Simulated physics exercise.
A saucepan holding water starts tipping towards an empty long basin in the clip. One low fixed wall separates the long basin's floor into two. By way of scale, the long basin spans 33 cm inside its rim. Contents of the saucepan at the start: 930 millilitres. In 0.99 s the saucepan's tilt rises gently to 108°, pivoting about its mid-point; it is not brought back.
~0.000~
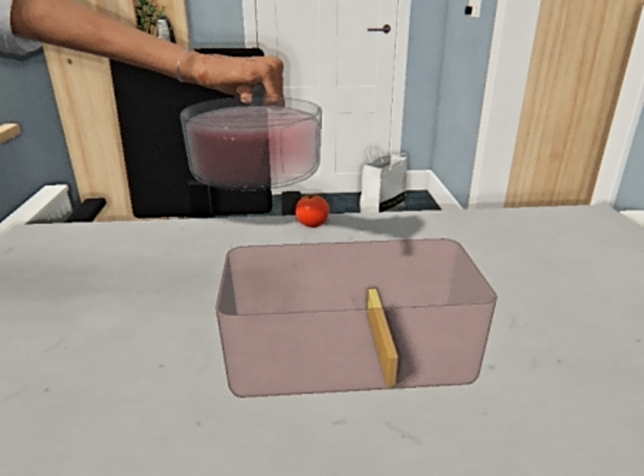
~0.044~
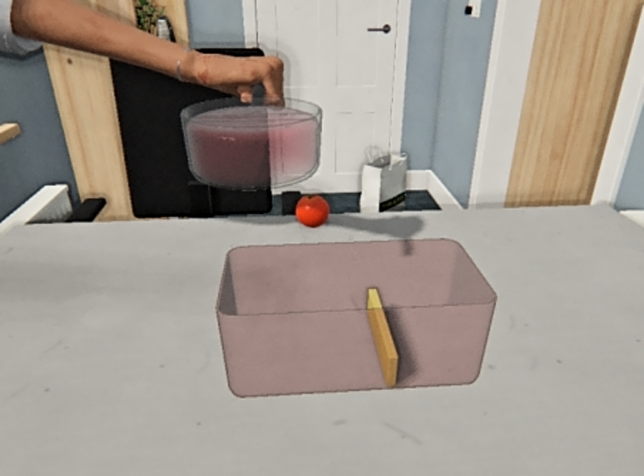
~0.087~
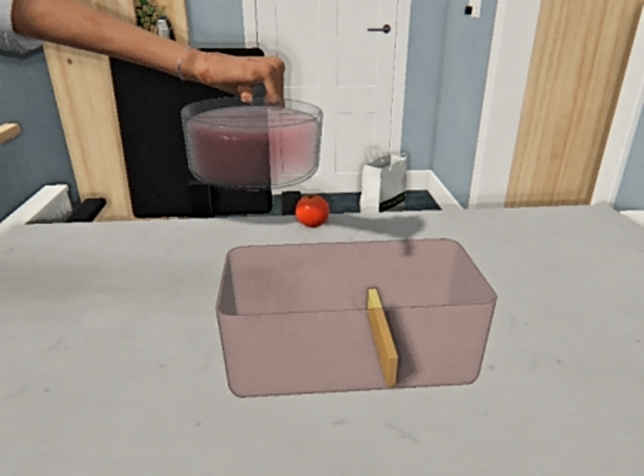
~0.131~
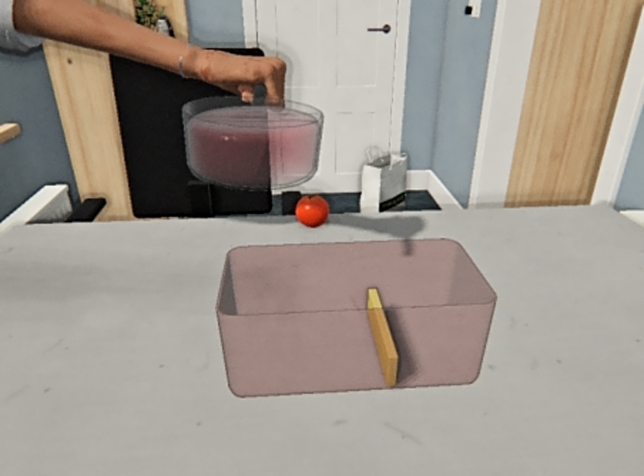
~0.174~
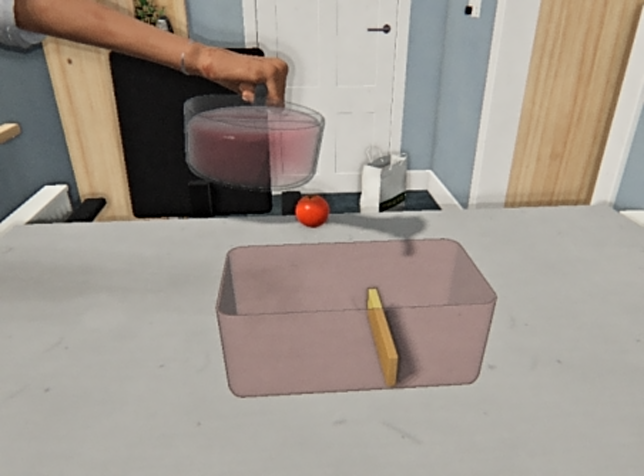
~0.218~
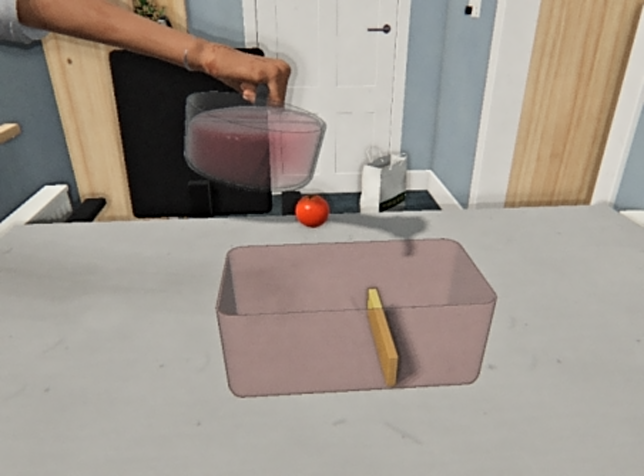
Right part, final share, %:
44 %.
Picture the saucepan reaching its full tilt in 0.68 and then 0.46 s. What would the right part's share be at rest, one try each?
30 in a hundred, followed by 15 in a hundred.
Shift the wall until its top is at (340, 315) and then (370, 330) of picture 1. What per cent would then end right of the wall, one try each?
I'd put it at about 80 per cent for the first and about 60 per cent for the second.
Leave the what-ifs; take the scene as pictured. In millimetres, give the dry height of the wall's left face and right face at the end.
Left: Roughly 34 mm; right: Roughly 26 mm.
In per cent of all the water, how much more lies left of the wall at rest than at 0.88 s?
I'd put it at some 14 percent.
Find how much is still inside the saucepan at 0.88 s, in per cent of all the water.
6 %.
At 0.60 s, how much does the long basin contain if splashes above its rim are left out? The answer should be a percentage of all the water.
At that time the basin holds about 14 per cent of the liquid.
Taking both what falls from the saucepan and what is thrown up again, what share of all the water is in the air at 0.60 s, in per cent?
Estimate: About 44 % of all of it.
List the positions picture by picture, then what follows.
It leans 0°; its right rim is at (321, 111); the water meets the walls at (187, 120) and (318, 117); the long basin's rim runs from (223, 279) to (476, 268); the wall's top is at (382, 321), in the first frame.
It leans 1°; its right rim is at (321, 112); the water meets the walls at (187, 120) and (317, 118), in the second frame.
It leans 2°; its right rim is at (321, 113); the water meets the walls at (188, 120) and (319, 119), in the third frame.
It leans 5°; its right rim is at (322, 117); the water meets the walls at (190, 119) and (320, 119), in the fourth frame.
It leans 8°; its right rim is at (324, 121); the water meets the walls at (190, 120) and (321, 121), in the fifth frame.
It leans 12°; its right rim is at (325, 126); the water meets the walls at (190, 119) and (323, 121), in the sixth frame.
By 0.60 s the tilt is 72° and 43 per cent is still to pour, 6 is left of the wall and 8 right of it.
By 0.88 s the tilt is 105° and 6 per cent is still to pour, 40 is left of the wall and 45 right of it.
By 1.17 s the tilt is 108° and 0 per cent is still to pour, 54 is left of the wall and 44 right of it.
By 1.49 s the tilt is 108° and 0 per cent is still to pour, 55 is left of the wall and 44 right of it.
At rest 55 per cent lies left of the wall, 44 right of it and 1 outside.
